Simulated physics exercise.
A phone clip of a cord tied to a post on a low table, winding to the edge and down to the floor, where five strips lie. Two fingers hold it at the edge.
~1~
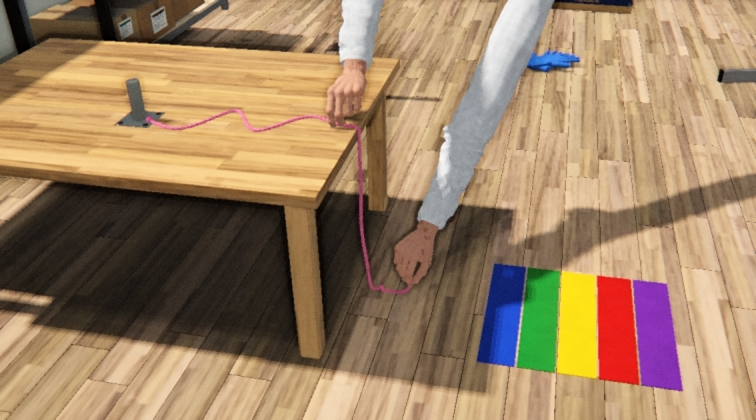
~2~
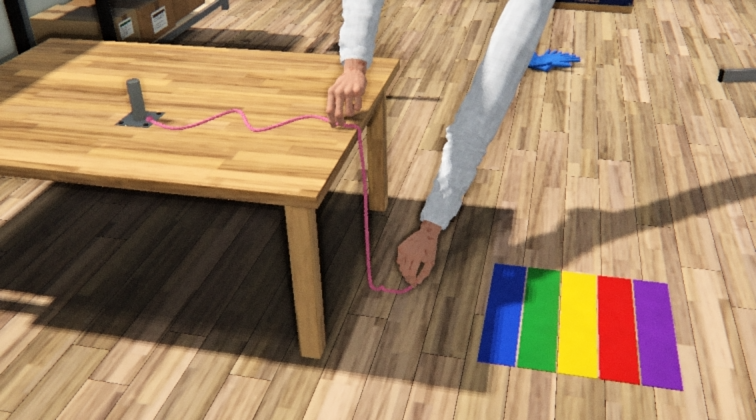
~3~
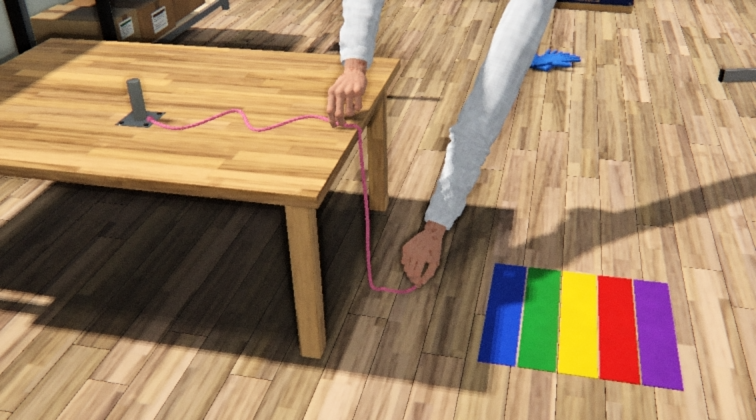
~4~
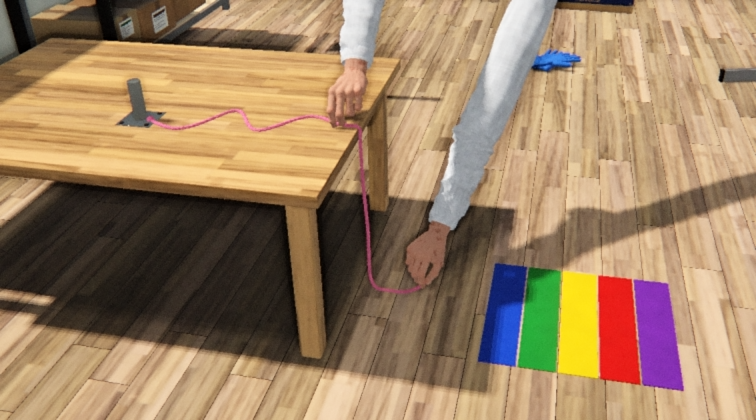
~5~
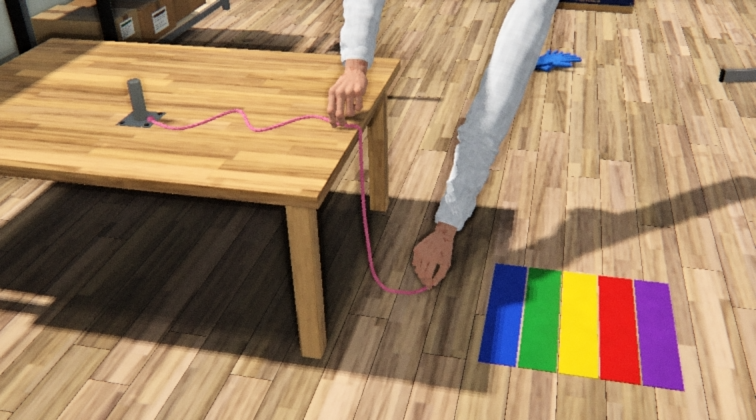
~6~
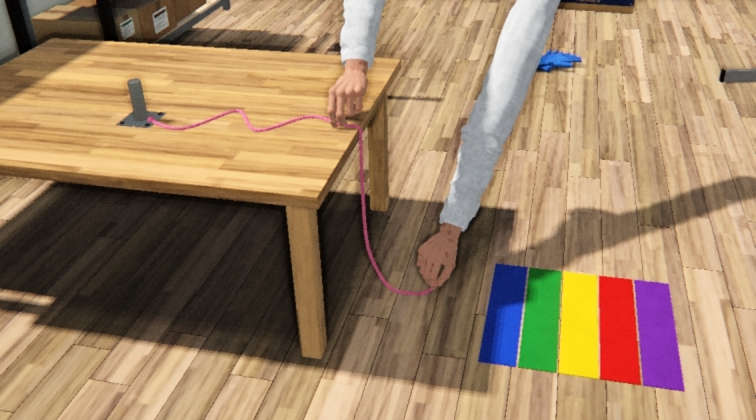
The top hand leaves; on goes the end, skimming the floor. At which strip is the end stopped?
Over red.
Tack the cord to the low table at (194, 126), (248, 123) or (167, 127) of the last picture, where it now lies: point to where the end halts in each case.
Try by try, around (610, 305), (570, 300) and (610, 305).
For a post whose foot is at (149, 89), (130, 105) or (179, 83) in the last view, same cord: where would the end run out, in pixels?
In that order: (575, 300), (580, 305) and (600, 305).
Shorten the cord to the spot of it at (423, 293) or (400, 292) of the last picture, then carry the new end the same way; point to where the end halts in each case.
Near (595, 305) and (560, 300).
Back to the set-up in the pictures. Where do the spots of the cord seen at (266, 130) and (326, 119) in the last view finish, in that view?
The first at (321, 126), the second at (384, 148).
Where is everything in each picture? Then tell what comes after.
In the first picture, end (413, 282); blue (498, 344); green (537, 349); yellow (577, 355); red (618, 360); purple (660, 366).
In the second picture, end (416, 283); cord through (175, 129) (243, 115) (292, 121) (359, 136) (366, 209) (369, 274).
In the third picture, end (421, 283).
In the fourth picture, end (425, 283); cord through (175, 129) (244, 115) (293, 121) (360, 136) (366, 209) (370, 274).
In the fifth picture, end (432, 285).
In the sixth picture, end (436, 285); cord through (176, 129) (244, 115) (293, 121) (360, 136) (364, 209) (379, 274).
Early on, end near (551, 299); over green.
Midway, end near (594, 305); over yellow.
At the end of the slack, end near (620, 308); over red. The end stops over the red strip.
